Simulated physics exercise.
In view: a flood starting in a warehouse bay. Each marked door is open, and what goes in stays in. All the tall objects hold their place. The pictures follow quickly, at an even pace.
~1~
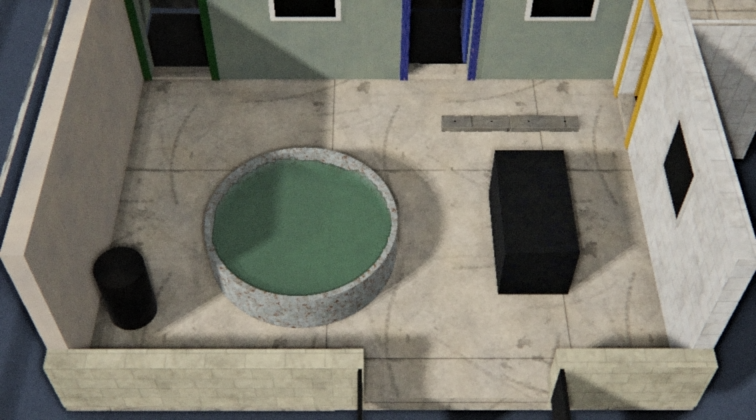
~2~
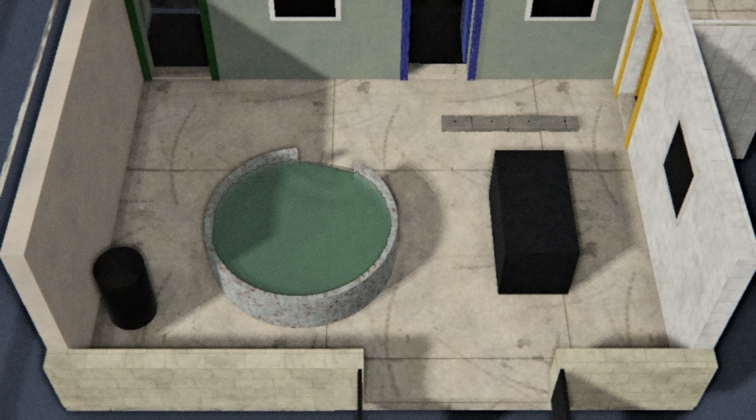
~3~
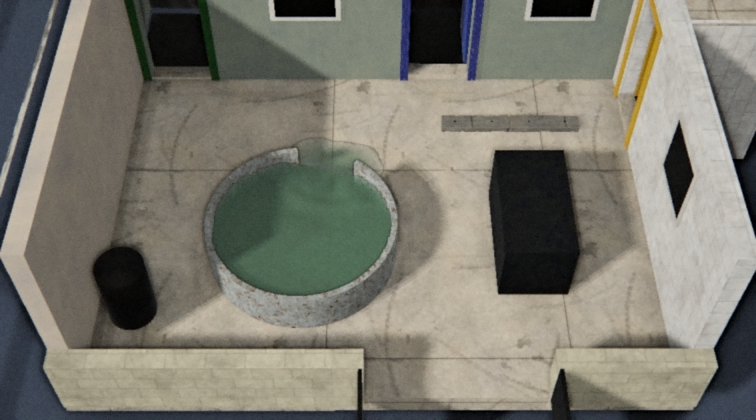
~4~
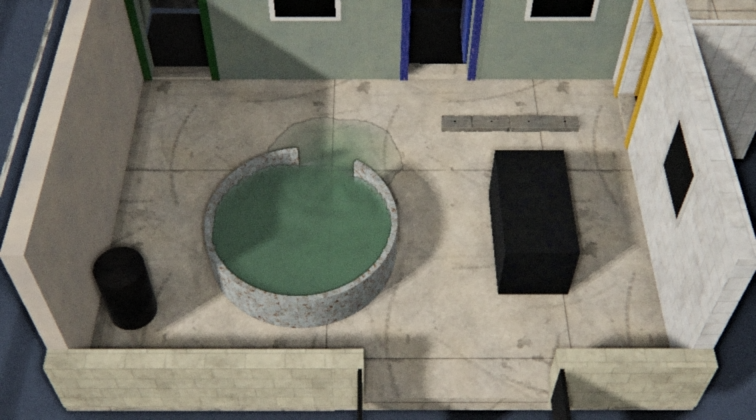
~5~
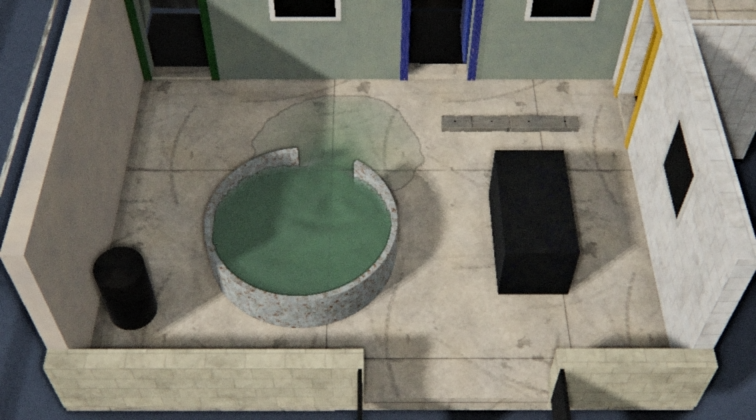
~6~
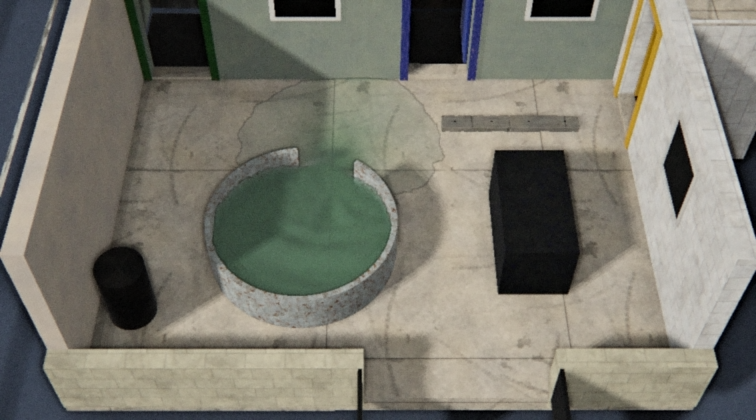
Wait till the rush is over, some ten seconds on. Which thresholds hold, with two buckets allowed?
One by one: The blue door lets in a lot; the green door lets in a lot; the yellow door lets in a lot.
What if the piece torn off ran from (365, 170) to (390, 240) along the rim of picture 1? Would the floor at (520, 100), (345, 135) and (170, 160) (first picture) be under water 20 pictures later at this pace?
In that order: Flooded, no water, free of water.
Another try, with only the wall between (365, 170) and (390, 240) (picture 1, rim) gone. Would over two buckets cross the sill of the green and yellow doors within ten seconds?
One by one: Green door holds, yellow door goes over.
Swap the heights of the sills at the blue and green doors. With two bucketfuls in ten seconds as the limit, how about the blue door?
My reading: The blue one passes that mark.
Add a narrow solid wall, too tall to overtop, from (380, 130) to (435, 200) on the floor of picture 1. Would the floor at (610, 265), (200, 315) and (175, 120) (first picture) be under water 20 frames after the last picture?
In that order: Dry, not flooded, covered.
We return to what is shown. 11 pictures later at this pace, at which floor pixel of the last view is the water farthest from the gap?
Roughly at (609, 82).
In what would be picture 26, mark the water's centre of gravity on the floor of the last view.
Roughly at (338, 182).
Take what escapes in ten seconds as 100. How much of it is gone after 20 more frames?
Some 25 per cent.
A moment on, water covers 20 % of the floor; the blue door wet at the sill, nothing in, the green door not reached, the yellow door not reached.
Next, water covers 30 % of the floor; the blue door under two buckets in, the green door wet at the sill, nothing in, the yellow door not reached.
Then, water covers 40 % of the floor; the blue door over two buckets in, the green door under two buckets in, the yellow door over two buckets in.
Later, water covers 70 % of the floor; the blue door over two buckets in, the green door over two buckets in, the yellow door far over two buckets in.
In the end, water covers 95 % of the floor; the blue door over two buckets in, the green door over two buckets in, the yellow door far over two buckets in.
